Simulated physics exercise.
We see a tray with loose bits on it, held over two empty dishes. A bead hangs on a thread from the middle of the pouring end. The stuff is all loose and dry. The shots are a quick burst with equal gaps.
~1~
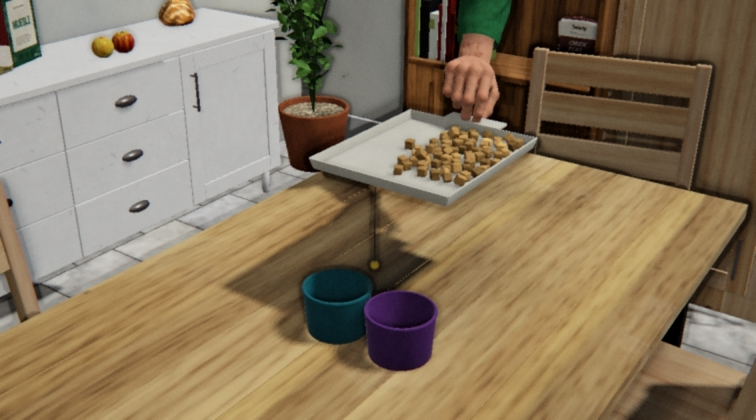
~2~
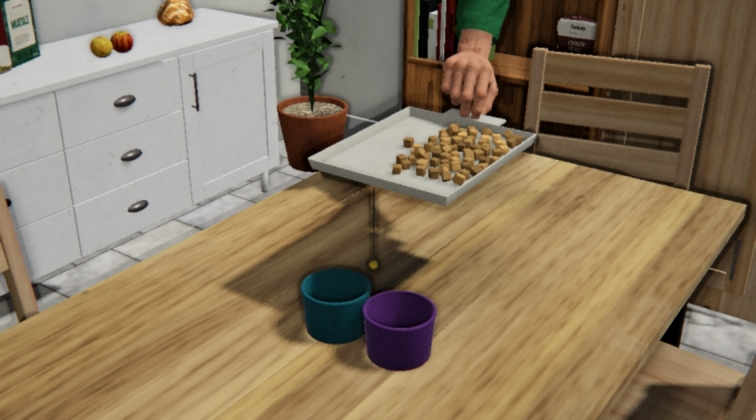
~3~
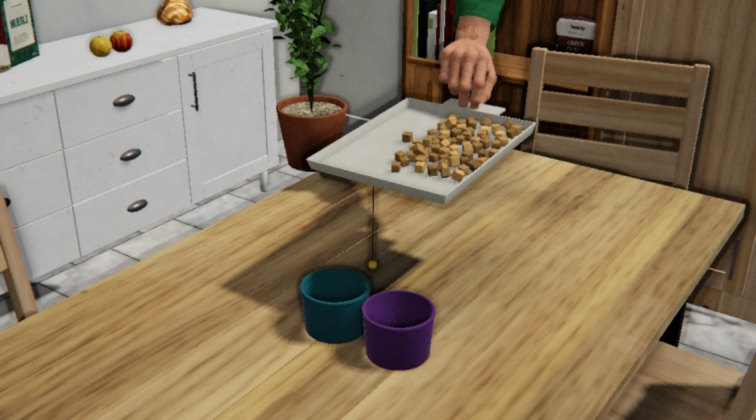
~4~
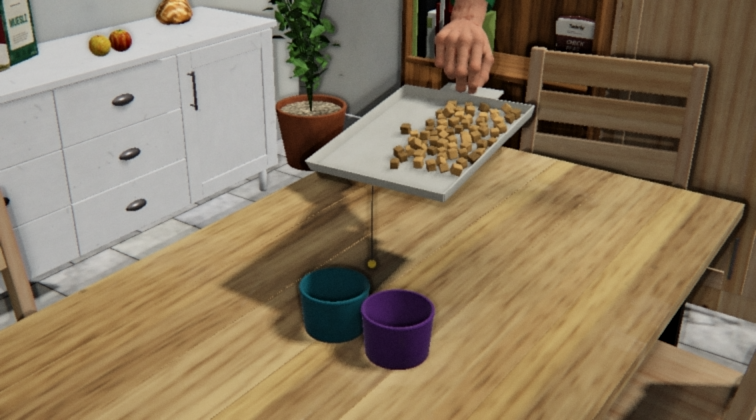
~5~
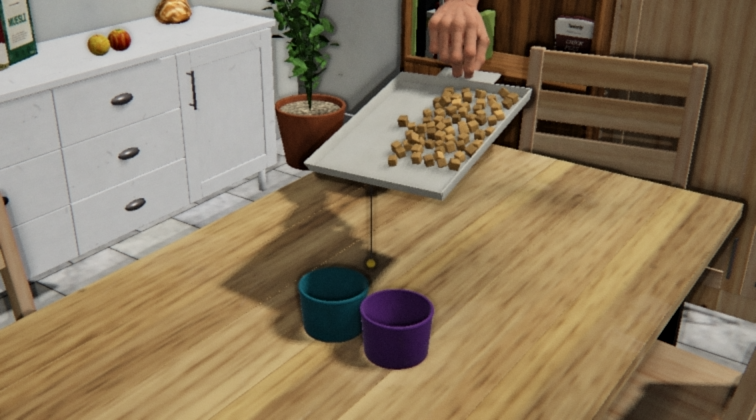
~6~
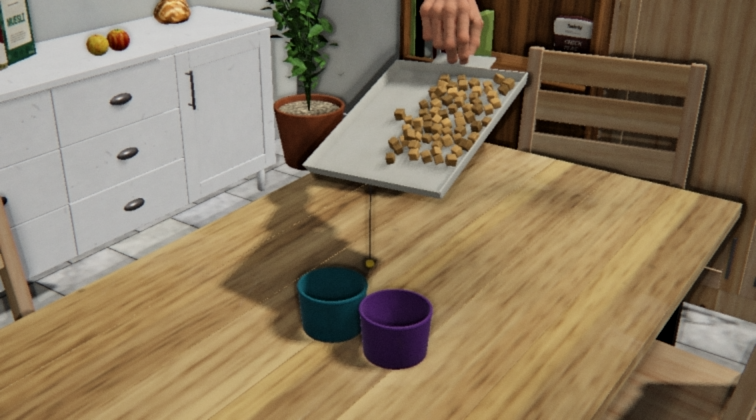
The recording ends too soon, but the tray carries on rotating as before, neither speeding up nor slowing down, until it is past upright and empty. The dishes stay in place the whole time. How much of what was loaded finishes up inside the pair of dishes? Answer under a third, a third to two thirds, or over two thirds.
Inside the pair of dishes: A third to two thirds.
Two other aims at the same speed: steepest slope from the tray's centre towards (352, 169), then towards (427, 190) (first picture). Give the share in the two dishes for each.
It comes to about 20 per cent the first time and about 20 per cent the second.
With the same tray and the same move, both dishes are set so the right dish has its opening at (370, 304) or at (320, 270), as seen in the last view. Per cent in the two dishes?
First placement: Some 60 %; second placement: Some 40 %.
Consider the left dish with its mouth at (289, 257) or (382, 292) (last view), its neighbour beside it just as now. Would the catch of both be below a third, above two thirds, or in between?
Two tries, in turn: One to two thirds and below one third.
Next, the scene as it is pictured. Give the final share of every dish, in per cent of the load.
Roughly: Left 40 %, right 20 %.
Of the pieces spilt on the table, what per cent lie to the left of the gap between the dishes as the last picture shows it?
It works out to some 100 per cent.
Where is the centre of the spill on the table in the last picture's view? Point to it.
Roughly at pixel (248, 338).
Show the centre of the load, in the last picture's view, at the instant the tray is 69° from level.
(364, 164).
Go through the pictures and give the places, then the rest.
In the first frame, corners of the pouring end at (313, 158) and (447, 195), level; middle of the load at (453, 152), small wooden cubes; left dish at (317, 317); right dish at (381, 343); bead on its thread at (375, 265).
In the second frame, corners of the pouring end at (312, 158) and (446, 195), level; middle of the load at (452, 150).
In the third frame, corners of the pouring end at (311, 159) and (444, 193), tipped barely, lowest at the left corner; middle of the load at (451, 143).
In the fourth frame, corners of the pouring end at (309, 160) and (443, 192), tipped a little, lowest at the left corner; middle of the load at (450, 134).
In the fifth frame, corners of the pouring end at (308, 161) and (441, 190), tipped clearly, lowest at the left corner; middle of the load at (447, 124).
In the sixth frame, corners of the pouring end at (307, 163) and (438, 190), tipped clearly, lowest at the left corner; middle of the load at (444, 116); left dish at (312, 316); right dish at (376, 342).
Soon after the last picture, tray tipped steeply; most on the tray; a stray few in the left dish; a small part in the air.
A little later, tray tipped past a quarter turn; about half on the tray; a small part in the right dish; a small part in the left dish; about a quarter outside both; a small part in the air.
Later still, tray tipped past a quarter turn; a small part in the right dish; about a third in the left dish; about half outside both.
At rest, tray tipped past a quarter turn; a small part in the right dish; about a third in the left dish; about half outside both.
